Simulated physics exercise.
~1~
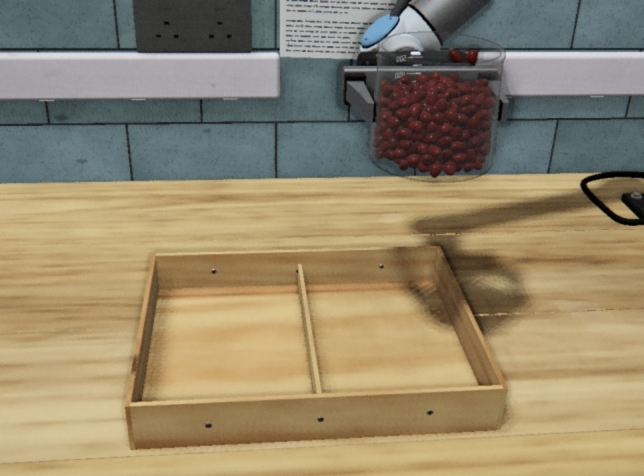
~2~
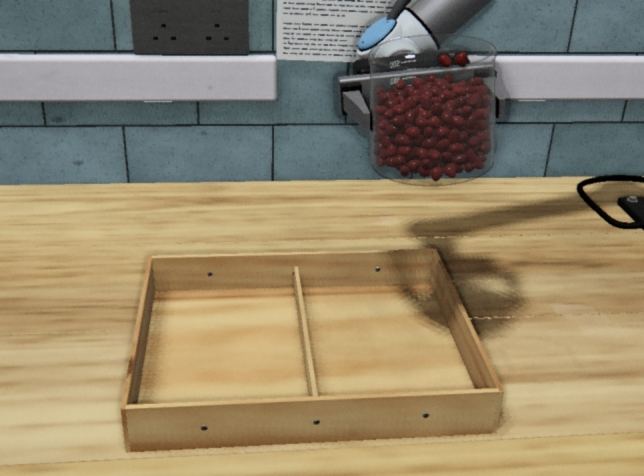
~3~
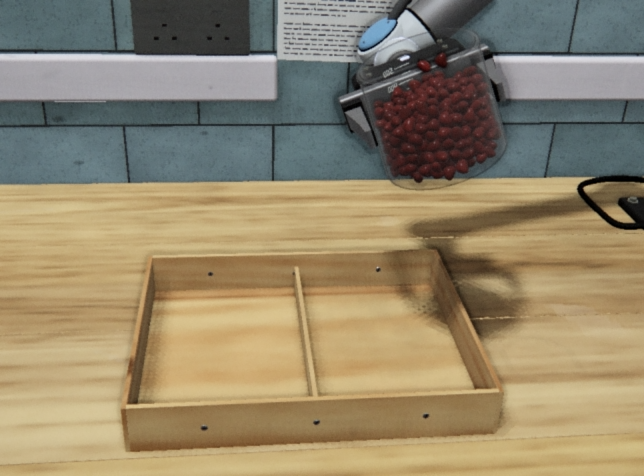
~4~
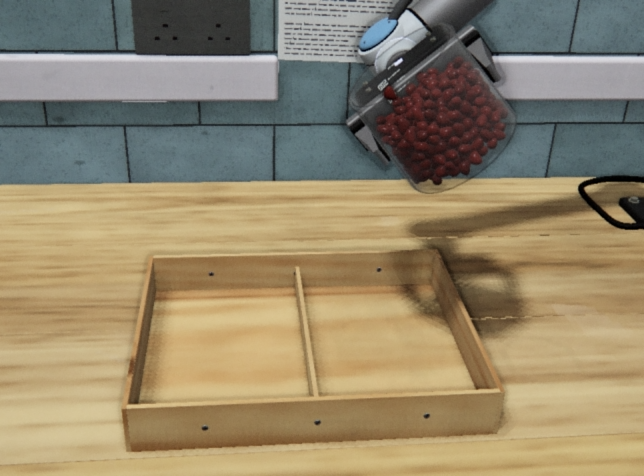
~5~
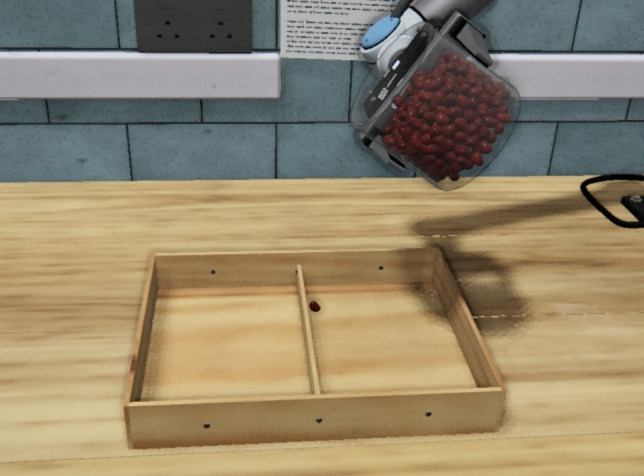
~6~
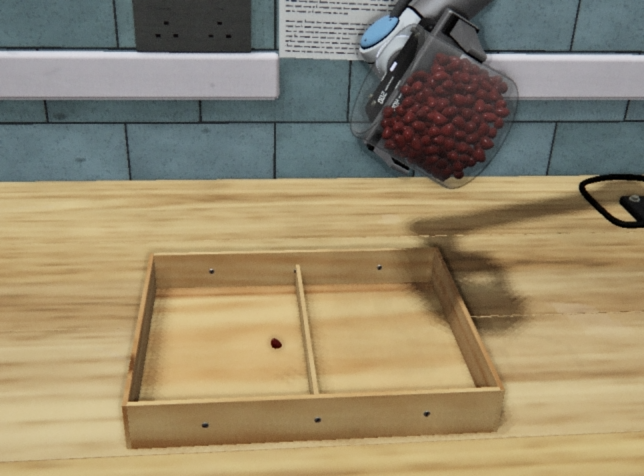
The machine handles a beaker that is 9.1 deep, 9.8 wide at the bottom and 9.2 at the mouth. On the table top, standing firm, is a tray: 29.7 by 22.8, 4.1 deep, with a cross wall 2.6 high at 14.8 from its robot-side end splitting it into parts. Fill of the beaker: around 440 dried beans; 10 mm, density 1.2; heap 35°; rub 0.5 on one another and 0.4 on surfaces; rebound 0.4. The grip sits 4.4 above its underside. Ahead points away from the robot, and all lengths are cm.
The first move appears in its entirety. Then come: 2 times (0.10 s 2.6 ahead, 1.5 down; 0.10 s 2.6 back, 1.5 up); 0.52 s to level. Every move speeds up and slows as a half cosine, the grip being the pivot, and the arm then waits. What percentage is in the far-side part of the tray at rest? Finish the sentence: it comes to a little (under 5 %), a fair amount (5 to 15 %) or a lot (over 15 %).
It comes to a little.
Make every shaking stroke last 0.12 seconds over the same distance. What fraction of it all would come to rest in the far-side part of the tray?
Then about 0 per cent.
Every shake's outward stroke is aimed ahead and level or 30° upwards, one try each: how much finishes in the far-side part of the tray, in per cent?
10 and 15 %.
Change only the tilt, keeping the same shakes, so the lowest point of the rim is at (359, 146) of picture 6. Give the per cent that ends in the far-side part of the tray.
10 percent or so.
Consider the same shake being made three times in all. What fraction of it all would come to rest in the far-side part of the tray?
That would give close to 5 percent.
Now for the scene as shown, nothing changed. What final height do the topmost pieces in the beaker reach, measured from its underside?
Roughly 9.0 centimetres.
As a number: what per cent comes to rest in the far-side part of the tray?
2 per cent or thereabouts.
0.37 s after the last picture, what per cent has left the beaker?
Roughly 5 per cent by then.
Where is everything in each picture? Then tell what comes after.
In the first frame, beaker middle at (435, 106), level; upper third of the load around (438, 100), from x 380 to 490, top at y 55; 436 in the beaker.
In the second frame, beaker middle at (432, 109), tilted 6° forward; upper third of the load around (440, 103), from x 380 to 485, top at y 60.
In the third frame, beaker middle at (432, 110), tilted 21° forward; upper third of the load around (445, 100), from x 380 to 495, top at y 60.
In the fourth frame, beaker middle at (432, 110), tilted 40° forward; upper third of the load around (455, 96), from x 380 to 505, top at y 65; 435 in the beaker, 1 in flight or on a rim.
In the fifth frame, beaker middle at (434, 108), tilted 55° forward; upper third of the load around (456, 90), from x 315 to 505, top at y 55; 435 in the beaker, 1 in the far-side part.
In the sixth frame, beaker middle at (433, 108), tilted 61° forward; upper third of the load around (457, 88), from x 275 to 505, top at y 60; 435 in the beaker, 1 in the far-side part.
Then, 0.37 s later, tilted 61° forward, highest piece 26 above the table; 424 in the beaker, 8 in the far-side part, 4 in flight or on a rim.
Then, 0.74 s later, tilted 17° forward, highest piece 27 above the table; 423 in the beaker, 11 in the far-side part, 2 in the robot-side part.
Then, 1.12 s later, level, highest piece 28 above the table; 423 in the beaker, 11 in the far-side part, 2 in the robot-side part.
Then, 2.17 s later, level, highest piece 28 above the table; 423 in the beaker, 11 in the far-side part, 2 in the robot-side part.
At rest, 423 in the beaker, 11 in the far-side part, 2 in the robot-side part. That is 3 % in the far-side part of the tray.
